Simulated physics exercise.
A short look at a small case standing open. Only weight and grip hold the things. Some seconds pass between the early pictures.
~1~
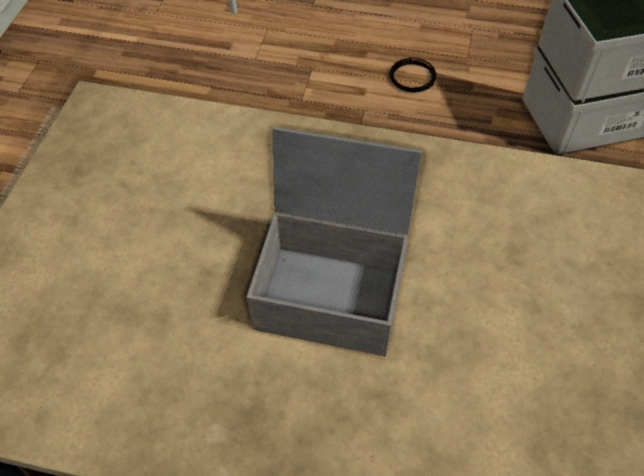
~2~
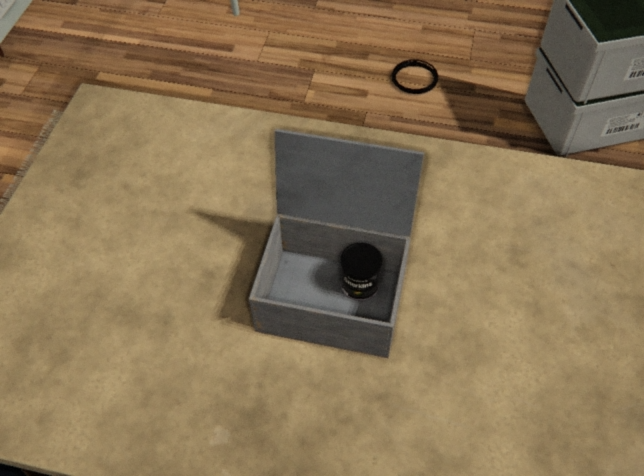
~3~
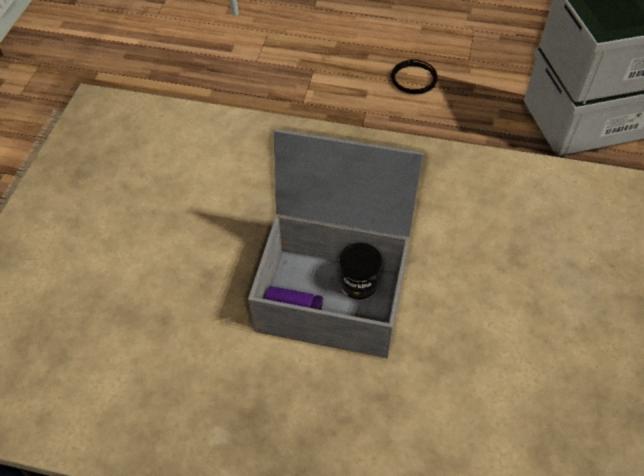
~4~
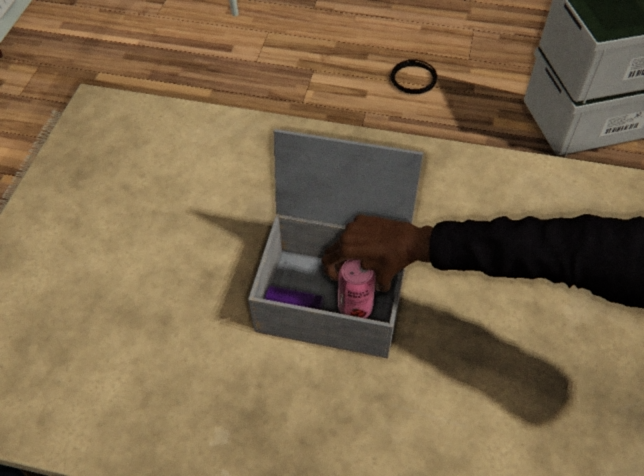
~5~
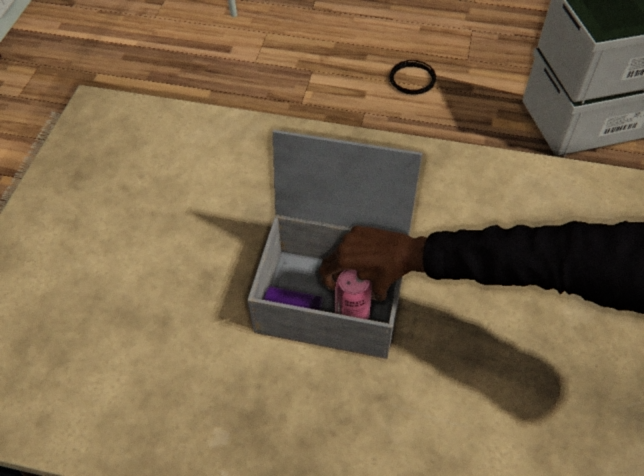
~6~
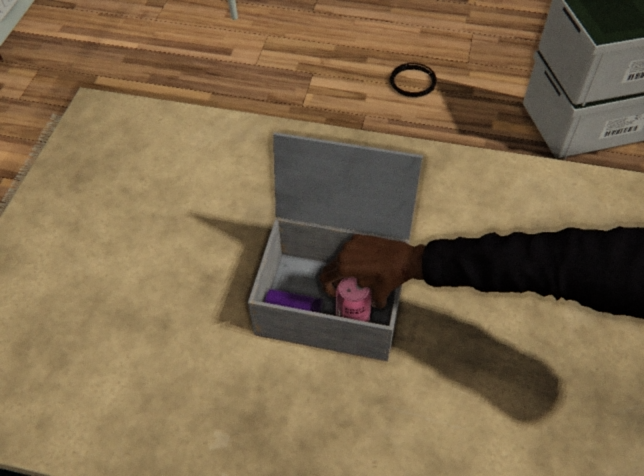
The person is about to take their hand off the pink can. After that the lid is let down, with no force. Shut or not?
In the end the lid stays ajar.
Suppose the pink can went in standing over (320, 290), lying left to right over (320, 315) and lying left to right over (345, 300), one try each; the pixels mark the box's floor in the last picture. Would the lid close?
First, it stays ajar; second, it shuts flat; third, it shuts flat.
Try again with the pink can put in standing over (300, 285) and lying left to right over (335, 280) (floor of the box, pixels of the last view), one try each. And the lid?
First, it stays ajar; second, it is held up.
Then, 1.30 s later than the last frame, lid 78° above the rim.
Then, 2.00 s later than the last frame, lid 28° above the rim.
Then, 3.30 s later than the last frame, lid 9° above the rim.
When it is over, lid 9° above the rim; all 3 as before. End places, in pixels of the last picture, pink can near (353, 307).
